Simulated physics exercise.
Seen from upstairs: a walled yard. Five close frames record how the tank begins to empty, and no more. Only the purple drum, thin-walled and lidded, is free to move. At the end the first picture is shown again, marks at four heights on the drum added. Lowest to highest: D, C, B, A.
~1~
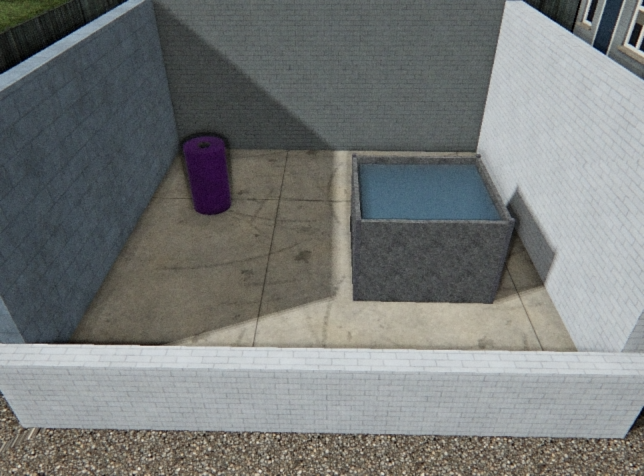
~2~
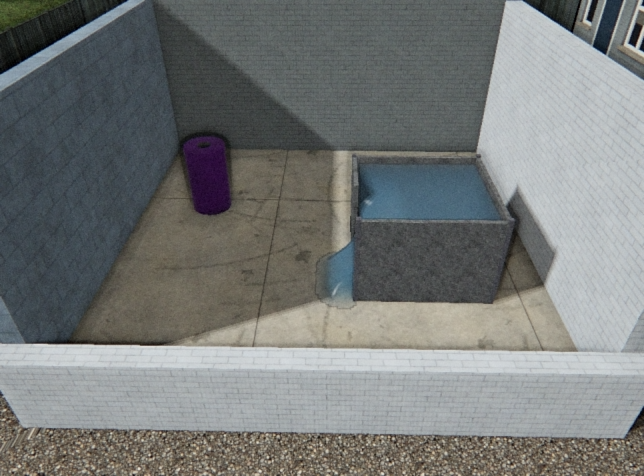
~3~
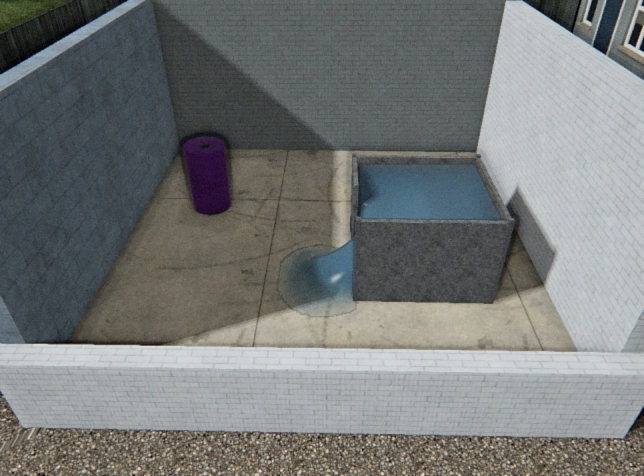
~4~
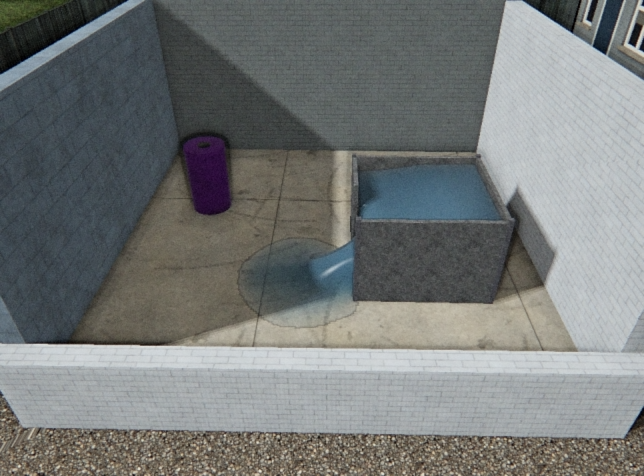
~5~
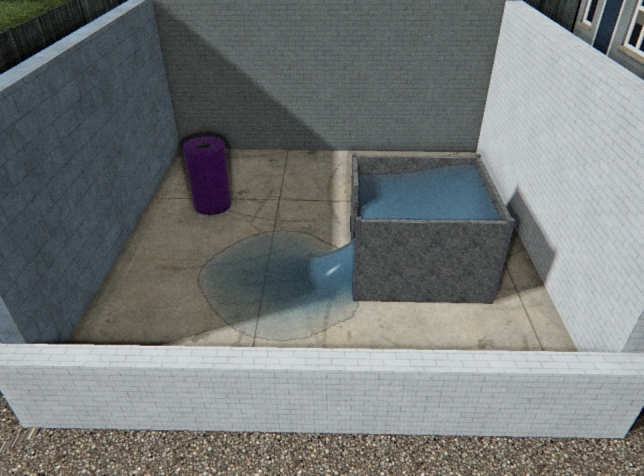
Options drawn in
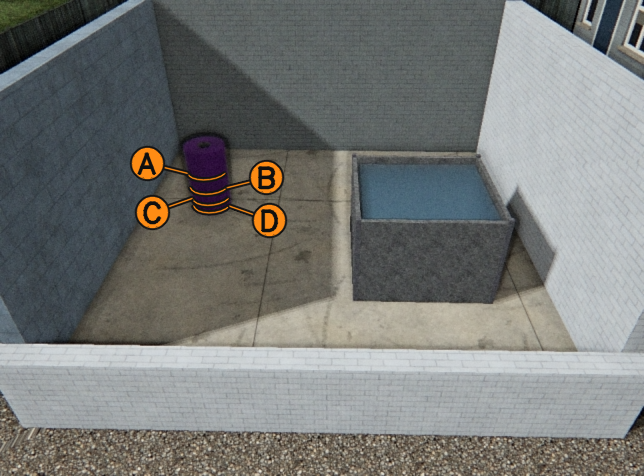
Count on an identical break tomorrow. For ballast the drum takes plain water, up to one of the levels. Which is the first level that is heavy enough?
Mark B just does it.
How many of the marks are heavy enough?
Two.
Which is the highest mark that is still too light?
That is mark C.
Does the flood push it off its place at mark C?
Yes.
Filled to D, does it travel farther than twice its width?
Yes, it does.
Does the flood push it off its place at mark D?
Yes, it does.
In orange, A at (203, 179); B at (205, 194); C at (207, 205); D at (208, 212); from the bottom up D, C, B, A.
If A is chosen, it does not move.
If B is chosen, it does not move.
If C is chosen, it is pushed about its own width away.
If D is chosen, it is pushed about 7 times its own width away.
